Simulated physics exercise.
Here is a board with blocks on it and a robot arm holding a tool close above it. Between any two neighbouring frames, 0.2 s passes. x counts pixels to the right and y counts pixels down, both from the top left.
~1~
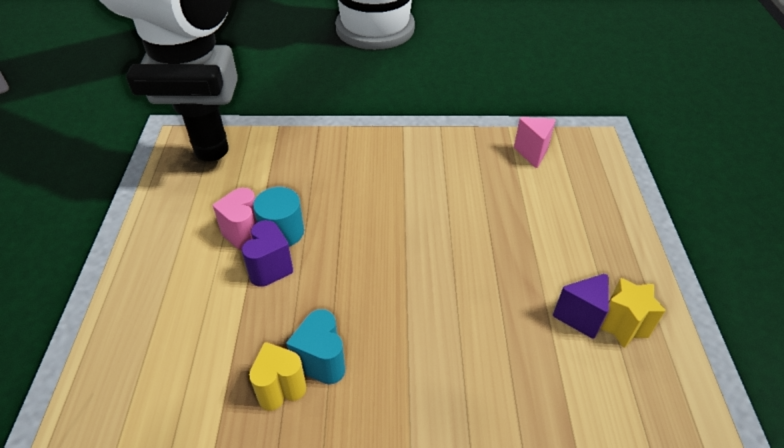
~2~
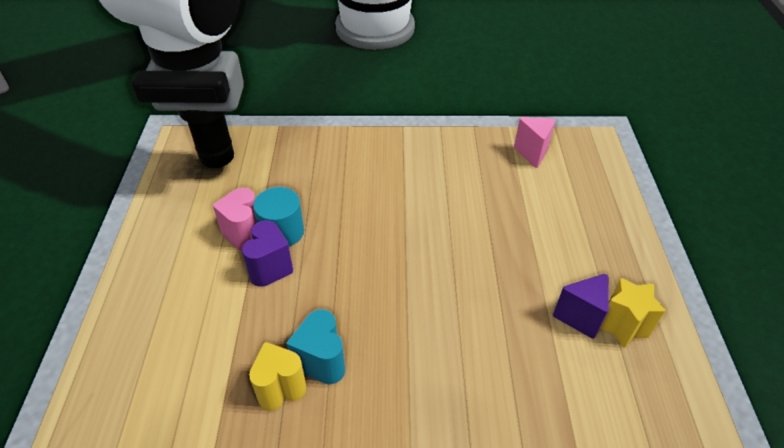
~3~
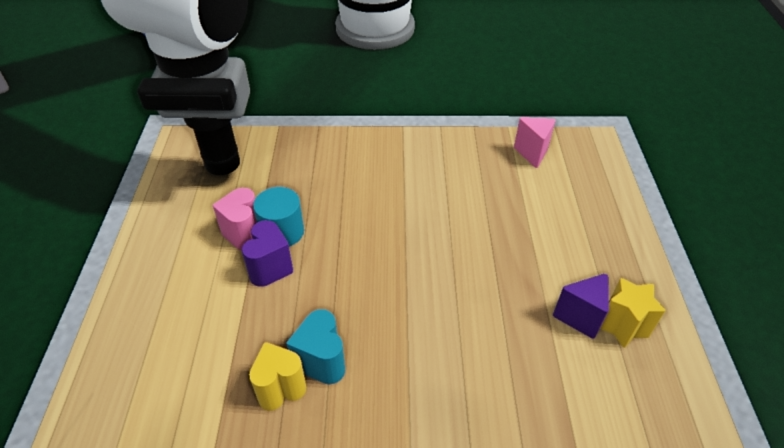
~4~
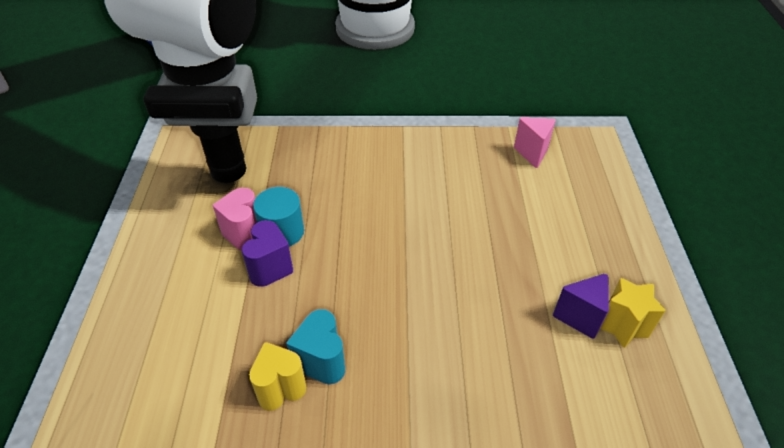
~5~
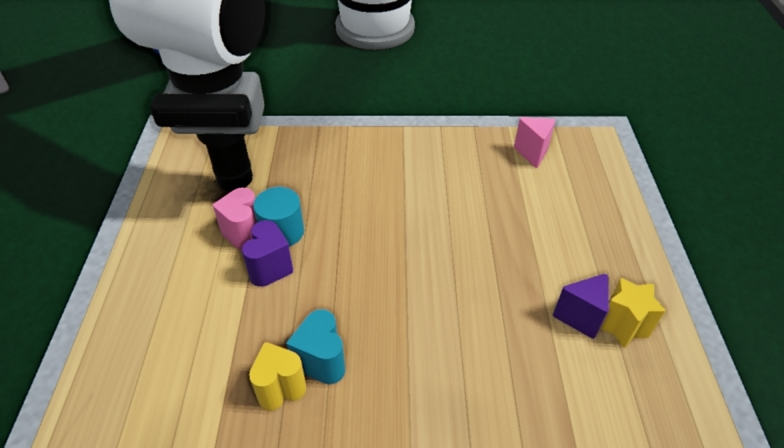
Robot arm inching its black tool down and slightly right toward a pink heart block on a wooden board, blocks staying still.
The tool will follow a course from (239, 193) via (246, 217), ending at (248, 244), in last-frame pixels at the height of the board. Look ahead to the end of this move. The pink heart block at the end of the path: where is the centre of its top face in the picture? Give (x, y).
It sits at (227, 246).
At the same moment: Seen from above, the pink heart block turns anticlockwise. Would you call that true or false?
My answer: False.
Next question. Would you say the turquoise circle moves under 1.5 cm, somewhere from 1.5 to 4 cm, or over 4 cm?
Short of 1.5 cm.
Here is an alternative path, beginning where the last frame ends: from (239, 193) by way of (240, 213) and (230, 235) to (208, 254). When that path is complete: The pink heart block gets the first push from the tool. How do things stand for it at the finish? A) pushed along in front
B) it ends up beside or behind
B
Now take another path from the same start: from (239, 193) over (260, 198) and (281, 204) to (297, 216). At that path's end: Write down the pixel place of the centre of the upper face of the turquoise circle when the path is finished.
So, by the moment the path ends, you'll find the top centre of the turquoise circle at (284, 218).
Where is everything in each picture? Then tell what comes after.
Tool tip at (212, 151); block tops, pink heart block at (236, 204); purple heart block at (264, 239); turquoise circle at (276, 202), in the first picture.
Tool at (217, 158); blocks unchanged, in the second picture.
Tool at (223, 165); blocks unchanged, in the third picture.
Tool at (229, 172); blocks unchanged, in the fourth picture.
Tool at (235, 180); pink heart block at (236, 204); purple heart block at (264, 239); turquoise circle at (276, 202), in the fifth picture.
The first path, step by step. Halfway along, tool at (243, 204); pink heart block at (235, 218); turquoise circle at (279, 203).
At the end, tool at (245, 232); pink heart block at (227, 246), turned 35° clockwise; purple heart block at (266, 244); turquoise circle at (285, 206).
